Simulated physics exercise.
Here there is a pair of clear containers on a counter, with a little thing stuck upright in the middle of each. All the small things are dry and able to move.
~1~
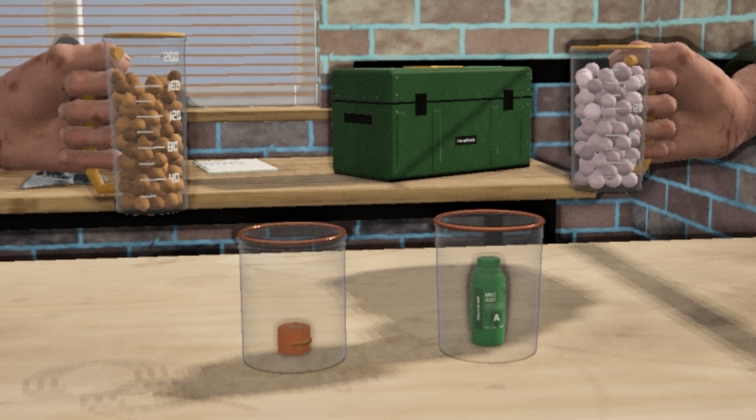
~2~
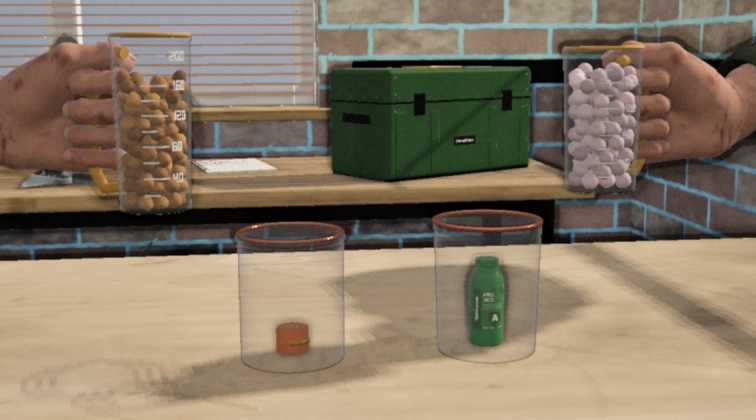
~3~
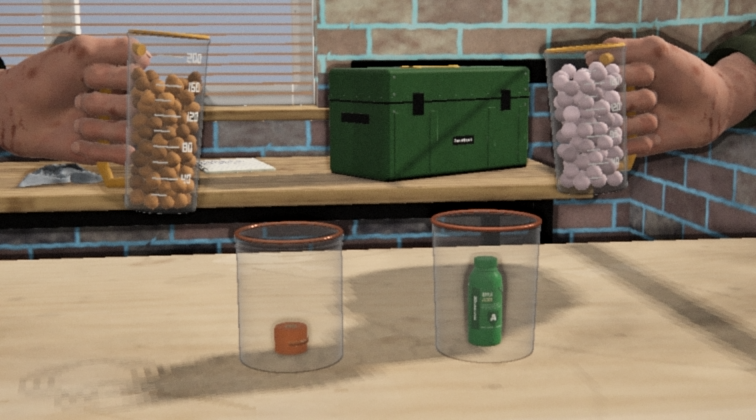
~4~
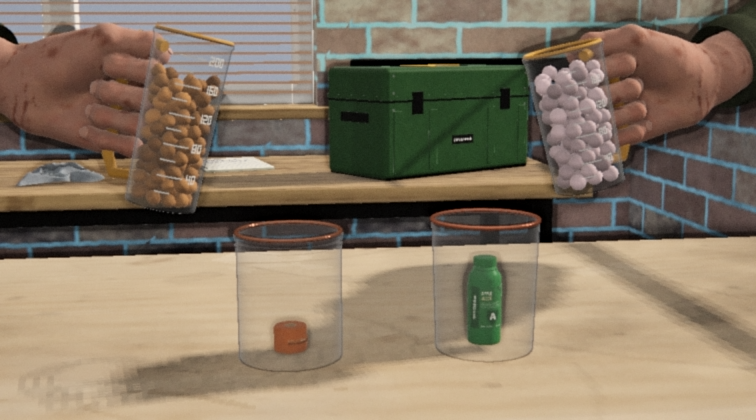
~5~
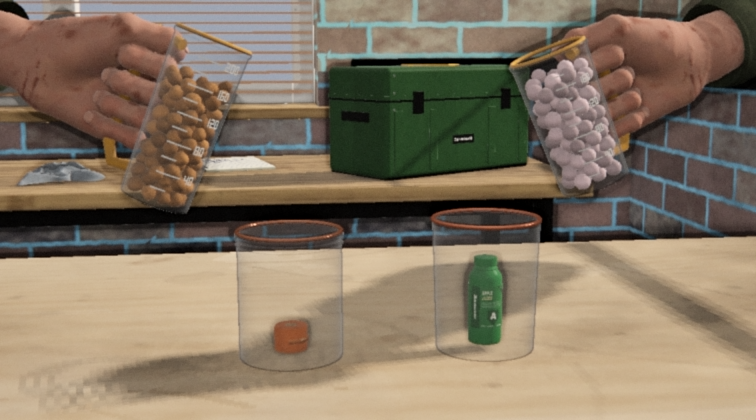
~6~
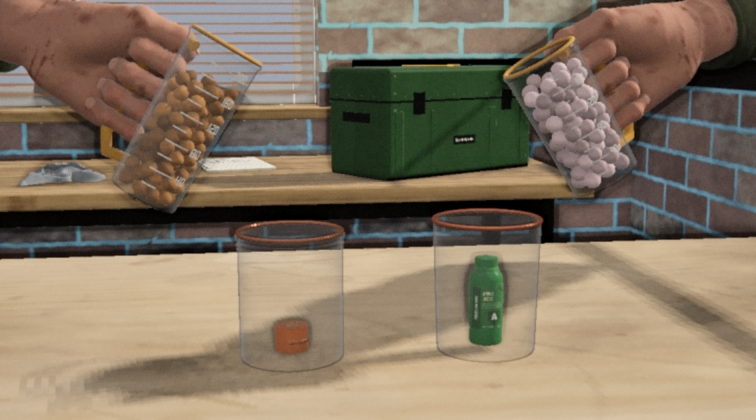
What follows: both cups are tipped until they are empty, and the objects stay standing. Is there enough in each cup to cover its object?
So the left object is out of sight, while the right object peeks out.
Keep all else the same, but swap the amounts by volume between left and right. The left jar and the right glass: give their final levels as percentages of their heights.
Expect some 50 for the left and some 50 for the right.
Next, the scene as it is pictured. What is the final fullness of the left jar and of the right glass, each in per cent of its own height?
Estimates: Left 50, right 55.
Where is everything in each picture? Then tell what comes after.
The first picture shows small roll in the left jar near (294, 339), a quarter of its height or less; left cup near (149, 123), three quarters full of roasted chickpeas; small bottle in the right glass near (488, 300), reaching well over half way up; right cup near (608, 118), nearly full of sugar pearls.
The second picture shows left cup near (153, 123), upright; right cup near (602, 119), upright.
The third picture shows left cup near (165, 122), tipped 5°; right cup near (588, 119), tipped 5°.
The fourth picture shows left cup near (177, 121), tipped 14°; right cup near (576, 118), tipped 14°.
The fifth picture shows left cup near (184, 120), tipped 22°; right cup near (571, 118), tipped 22°.
The sixth picture shows small roll in the left jar near (292, 337); left cup near (185, 121), tipped 31°; small bottle in the right glass near (486, 299); right cup near (572, 118), tipped 31°.
Then, 0.47 s on from there, left jar empty, all of its cupful still in the cup; right glass empty, all of its cupful still in the cup.
Then, 0.97 s on from there, left jar empty, all of its cupful still in the cup; right glass nearly empty, the bulk of its cupful still in the cup.
Then, 1.56 s on from there, left jar a third full, none of its cupful still in the cup; right glass half full, none of its cupful still in the cup, one piece on the counter.
In the end, left jar half full (surface near (291, 291)), nothing beside it; right glass half full (surface near (486, 277)), one piece on the counter; the left thing is covered; the right thing is still showing.
